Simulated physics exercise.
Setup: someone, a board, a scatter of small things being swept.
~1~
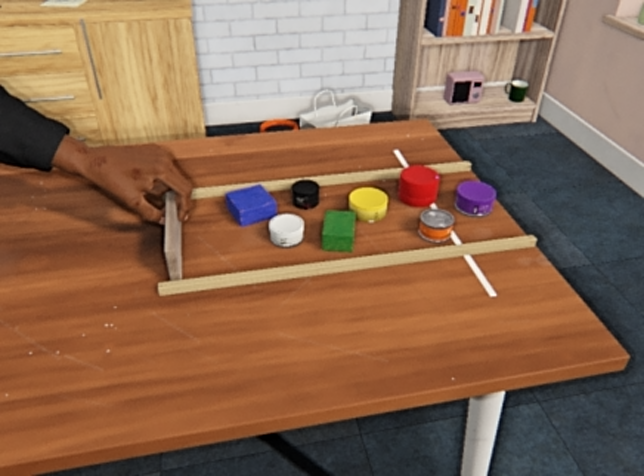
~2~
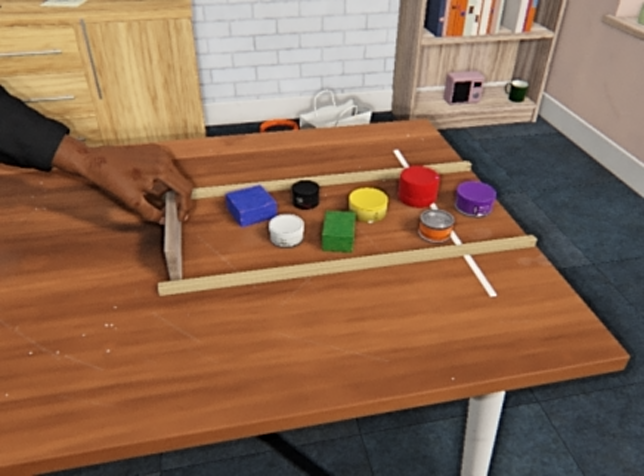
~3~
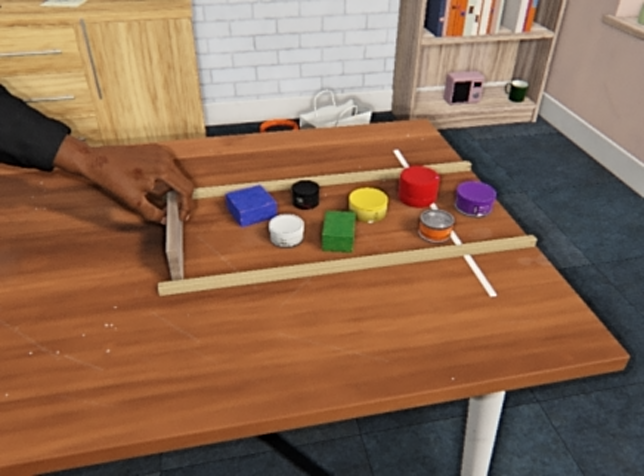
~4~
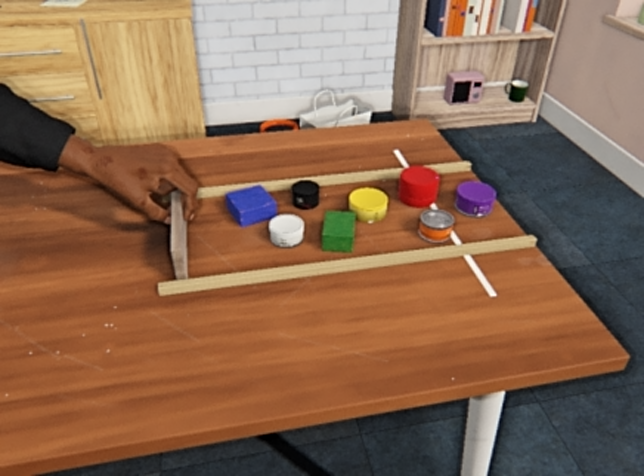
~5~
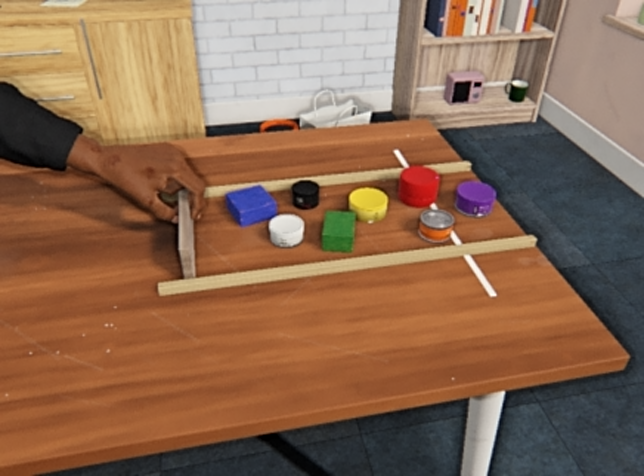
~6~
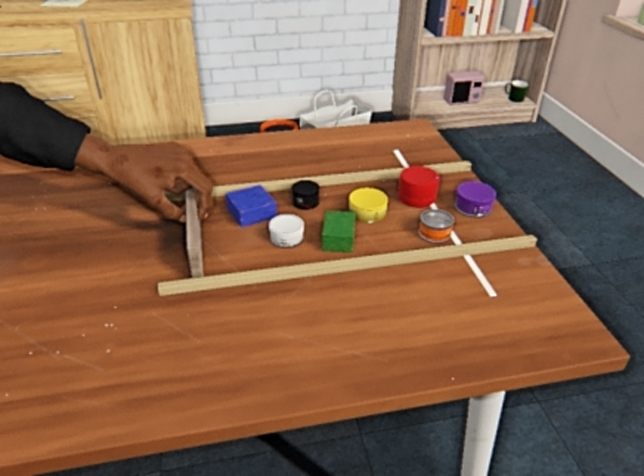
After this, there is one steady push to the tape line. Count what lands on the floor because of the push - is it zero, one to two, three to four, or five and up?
The count is one to two.
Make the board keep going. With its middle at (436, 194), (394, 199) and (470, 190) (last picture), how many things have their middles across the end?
1; 0; 4.
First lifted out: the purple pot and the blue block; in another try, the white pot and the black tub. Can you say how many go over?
Tally of falls: 0 for the first try, 1 for the second.
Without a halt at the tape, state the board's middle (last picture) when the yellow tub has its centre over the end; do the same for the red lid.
The middle is at (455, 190) when it's the yellow tub, and at (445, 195) when it's the red lid.
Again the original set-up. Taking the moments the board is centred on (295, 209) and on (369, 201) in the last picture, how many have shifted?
The first number is 4, the next one 7.
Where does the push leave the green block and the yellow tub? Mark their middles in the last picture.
I'd put one close to (477, 231) and the other close to (491, 208).
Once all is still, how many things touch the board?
Contact count: 3.
A little later, none off yet; purple pot at rest near (475, 199); red lid at rest near (418, 187); orange pot at rest near (436, 226).
When it is over, the number that fall off is one or two; down, purple pot.
